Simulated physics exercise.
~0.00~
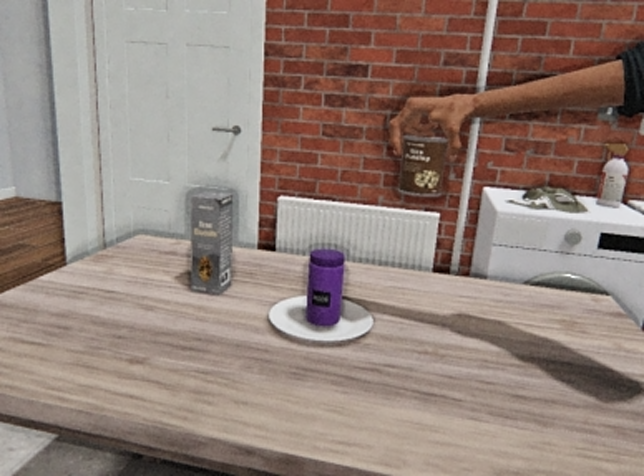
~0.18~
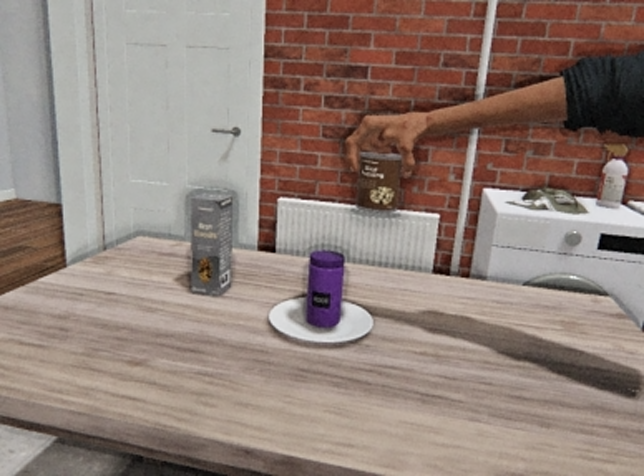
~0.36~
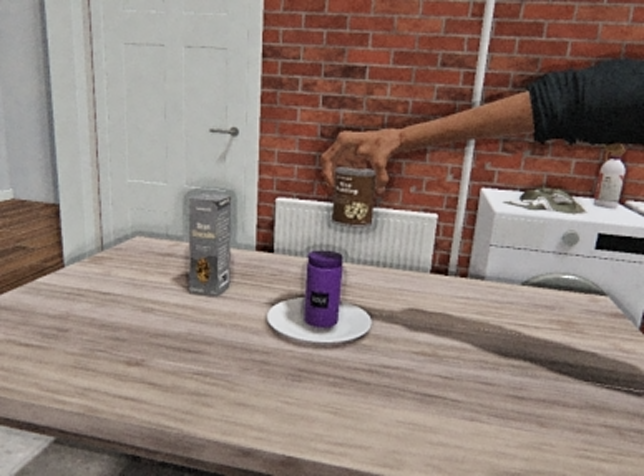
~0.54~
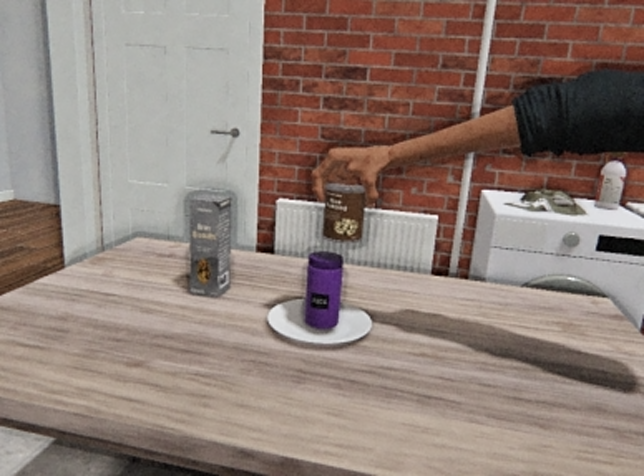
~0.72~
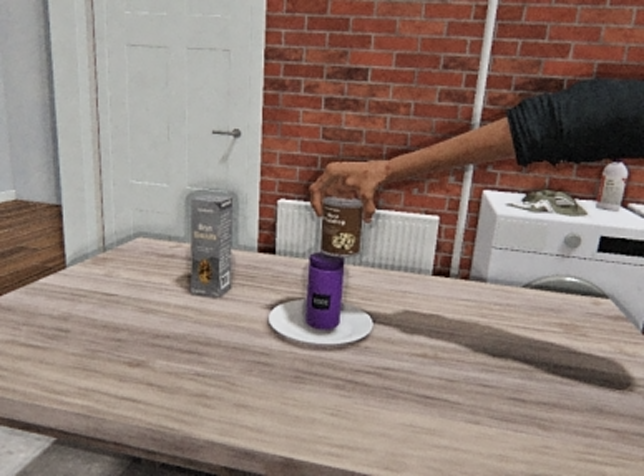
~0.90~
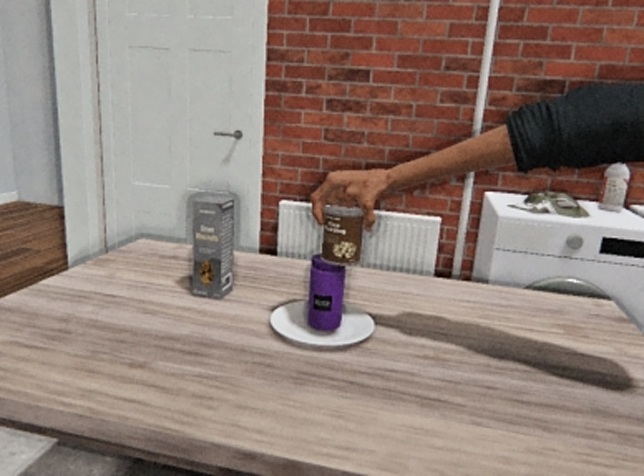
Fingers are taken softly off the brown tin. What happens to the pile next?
The pile stays balanced.
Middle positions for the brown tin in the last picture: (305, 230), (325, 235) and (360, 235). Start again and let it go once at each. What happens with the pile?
The pile goes down at first, does not fall second and goes down third.
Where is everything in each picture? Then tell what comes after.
Coming down; brown tin (422, 166); purple jar (325, 287), in the first picture.
Coming down; brown tin (379, 181); grey carton (212, 244), in the second picture.
Coming down; brown tin (354, 196); white plate (319, 321), in the third picture.
Coming down; brown tin (344, 213); purple jar (324, 290), in the fourth picture.
Coming down; brown tin (342, 226); grey carton (212, 246), in the fifth picture.
Set down, still held; brown tin (343, 235); white plate (322, 325), in the sixth picture.
By 1.10 s, all is still.
By 1.30 s, brown tin resting near (343, 235).
When it is over (2.0 s), all 4 as before. End places, in pixels of the last picture, brown tin near (343, 235). The pile stays up.
